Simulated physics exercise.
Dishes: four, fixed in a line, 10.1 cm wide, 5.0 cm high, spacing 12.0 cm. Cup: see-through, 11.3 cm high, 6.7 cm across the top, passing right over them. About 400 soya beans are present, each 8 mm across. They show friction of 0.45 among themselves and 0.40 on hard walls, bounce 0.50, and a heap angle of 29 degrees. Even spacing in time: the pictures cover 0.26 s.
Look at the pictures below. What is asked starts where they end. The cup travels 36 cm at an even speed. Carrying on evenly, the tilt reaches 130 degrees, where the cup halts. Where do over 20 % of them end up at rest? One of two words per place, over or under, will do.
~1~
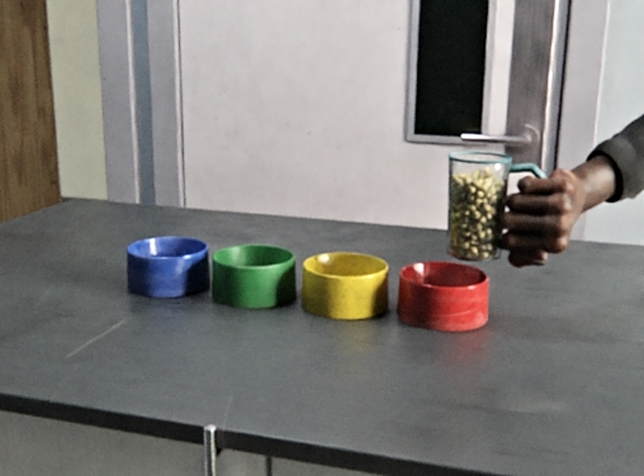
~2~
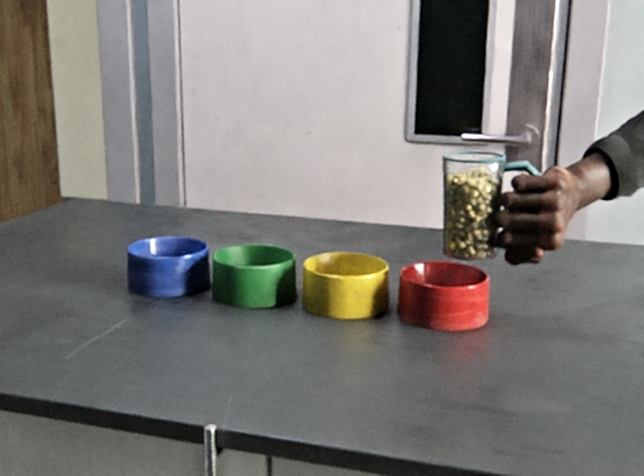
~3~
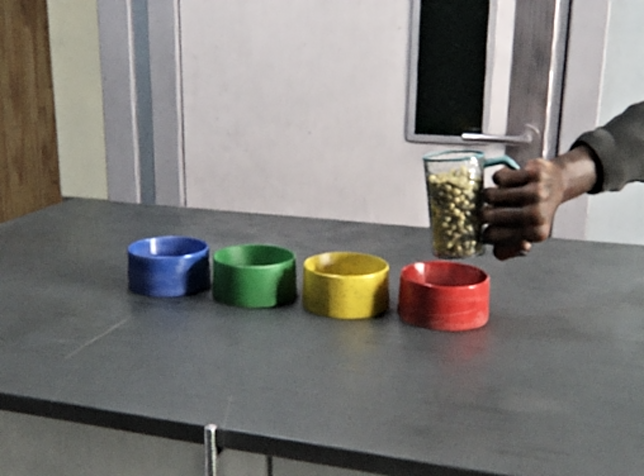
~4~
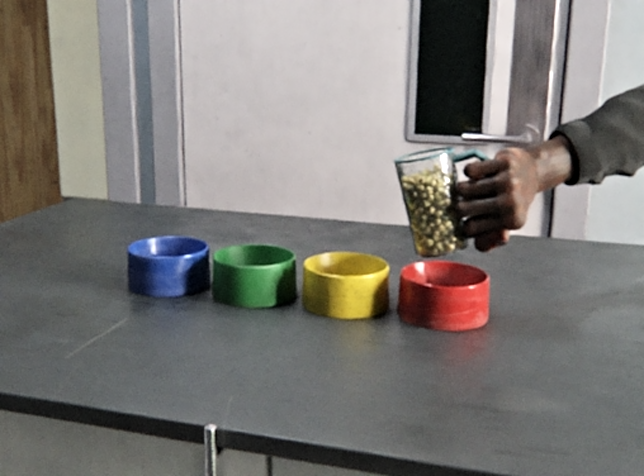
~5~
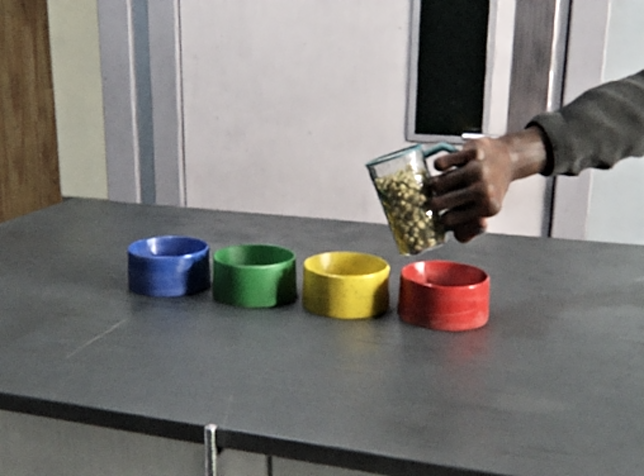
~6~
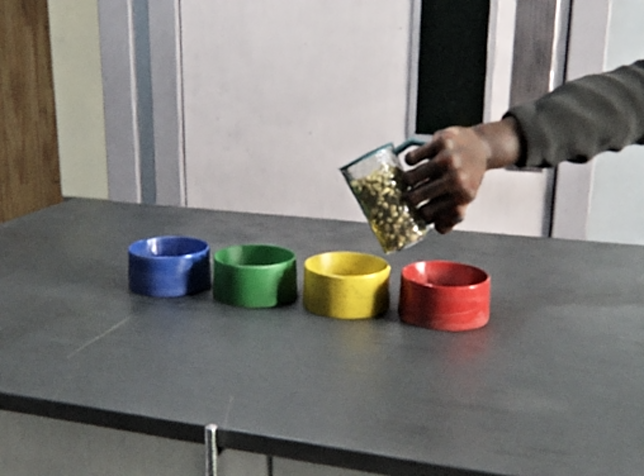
Result: Red dish: I'd say it gets a fifth at most. Blue dish: I'd say it gets more than a fifth. Green dish: I'd say it gets a fifth at most. Yellow dish: I'd say it gets a fifth at most. Counter: I'd say it gets more than a fifth.
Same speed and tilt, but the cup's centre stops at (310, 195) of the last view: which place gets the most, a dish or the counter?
Result: Largest portion at green.
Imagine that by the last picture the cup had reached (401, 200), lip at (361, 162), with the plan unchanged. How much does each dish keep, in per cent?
Red 0, blue 90, green 0, yellow 0.
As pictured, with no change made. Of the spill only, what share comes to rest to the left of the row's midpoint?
That works out to close to 100 per cent.
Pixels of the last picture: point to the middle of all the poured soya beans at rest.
Roughly (155, 272).
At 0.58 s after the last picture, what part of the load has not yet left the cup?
About 70 per cent.
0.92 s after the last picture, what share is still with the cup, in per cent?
It comes out close to 0 per cent.
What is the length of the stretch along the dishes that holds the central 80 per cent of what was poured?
Length: Approx. 24 cm.
Then, 0.35 s after the last picture, tilt 78 degrees; cup holds 100 %.
Then, 0.58 s after the last picture, tilt 111 degrees; cup holds 70 %, blue 15 %.
Then, 0.92 s after the last picture, tilt 130 degrees; cup holds 0 %, blue 70 %.
In the end, red 0 %, blue 70 %, green 0 %, yellow 0 %, counter 30 %.
